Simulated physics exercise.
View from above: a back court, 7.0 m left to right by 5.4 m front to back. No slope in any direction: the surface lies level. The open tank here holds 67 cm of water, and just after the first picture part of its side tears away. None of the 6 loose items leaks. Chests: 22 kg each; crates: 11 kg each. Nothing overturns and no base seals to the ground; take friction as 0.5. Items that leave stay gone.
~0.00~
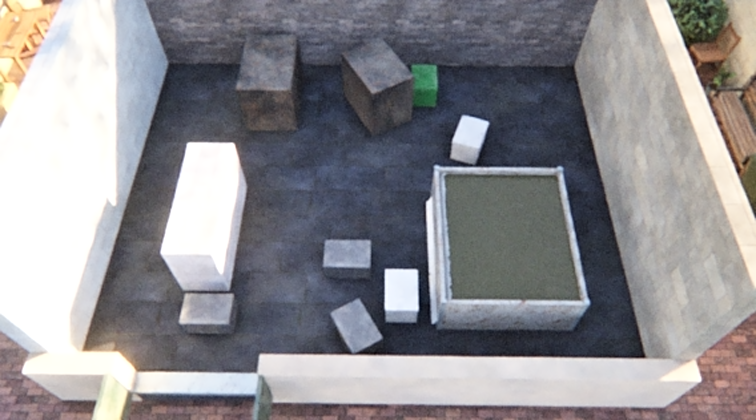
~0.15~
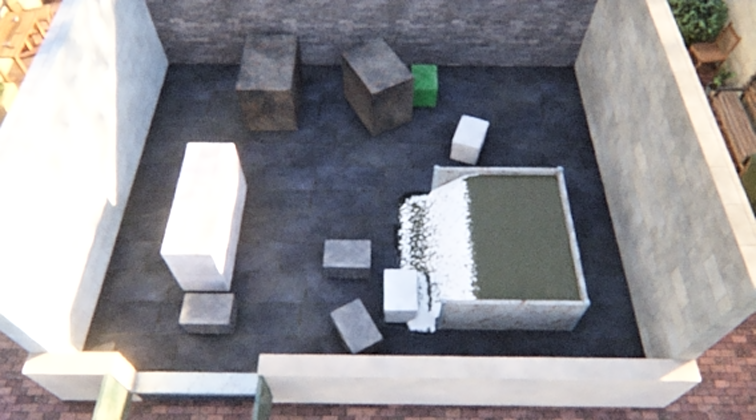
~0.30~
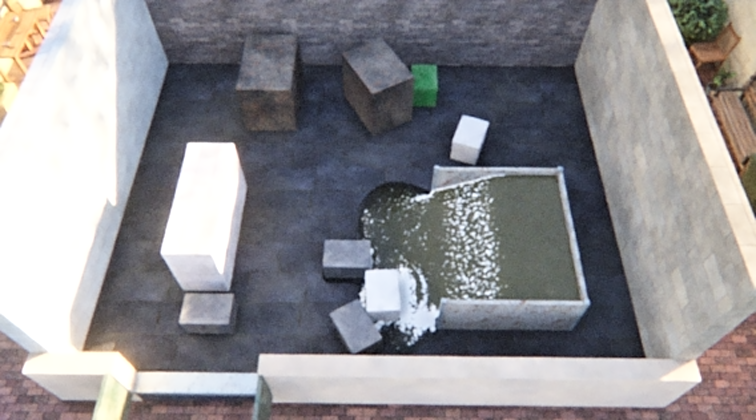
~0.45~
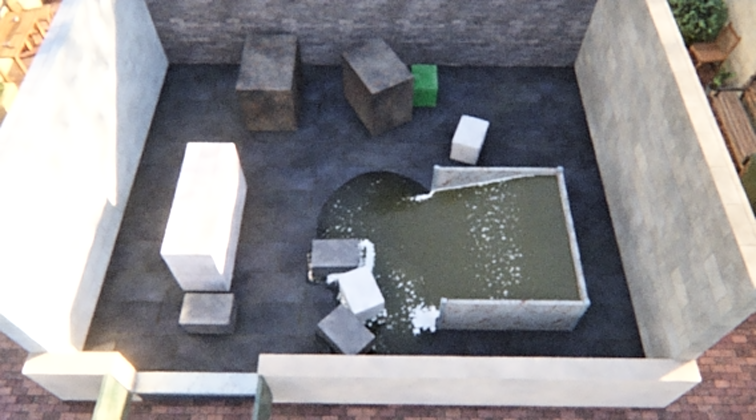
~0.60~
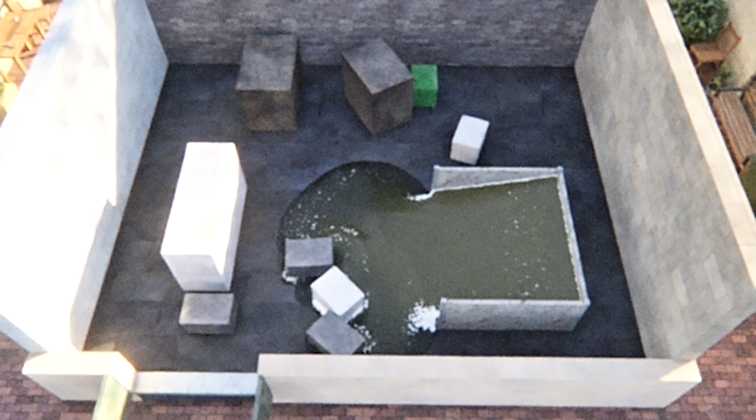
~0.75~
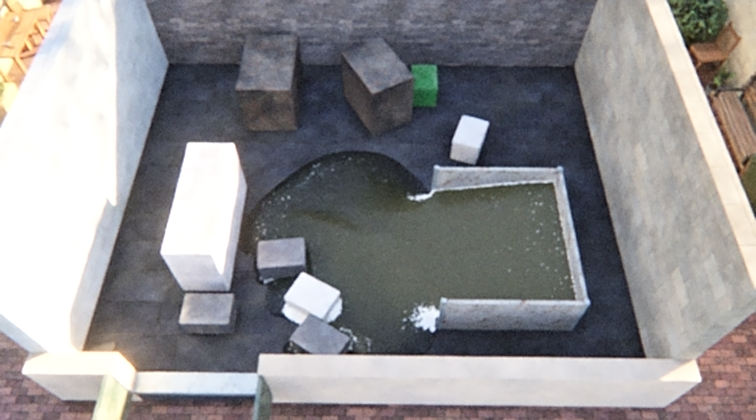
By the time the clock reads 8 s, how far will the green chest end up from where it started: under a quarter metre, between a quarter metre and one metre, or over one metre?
It is set to remain close by.
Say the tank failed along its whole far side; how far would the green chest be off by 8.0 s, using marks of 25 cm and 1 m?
The answer: The green chest slips a moderate way.
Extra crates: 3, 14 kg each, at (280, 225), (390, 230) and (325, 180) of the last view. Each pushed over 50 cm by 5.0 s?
Going through them in the order asked, they come out clear of the mark, clear of the mark and clear of the mark.
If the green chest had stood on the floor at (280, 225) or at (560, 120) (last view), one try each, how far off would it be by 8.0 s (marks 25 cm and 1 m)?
Outcomes in order: It is taken a long way; it sits still.
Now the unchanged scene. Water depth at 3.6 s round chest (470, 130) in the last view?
I'd say some 0 cm.
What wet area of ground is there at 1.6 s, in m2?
That flooded area is roughly 17 m2.
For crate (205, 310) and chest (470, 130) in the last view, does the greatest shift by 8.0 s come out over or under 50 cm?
The first topped the threshold, and the second never reached the threshold.
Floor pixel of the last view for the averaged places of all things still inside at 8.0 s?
(323, 143).
After 1.6 s the green chest is near (425, 77), 0.0 m from its start, aground; 0 of 6 are out; 1 afloat.
After 3.6 s the green chest is near (425, 77), 0.0 m from its start, aground; 2 of 6 are out; 2 afloat.
After 5.6 s the green chest is near (425, 77), 0.0 m from its start, aground; 2 of 6 are out; 2 afloat.
After 8.0 s the green chest is near (425, 77), 0.0 m from its start, aground; 2 of 6 are out; 2 afloat.
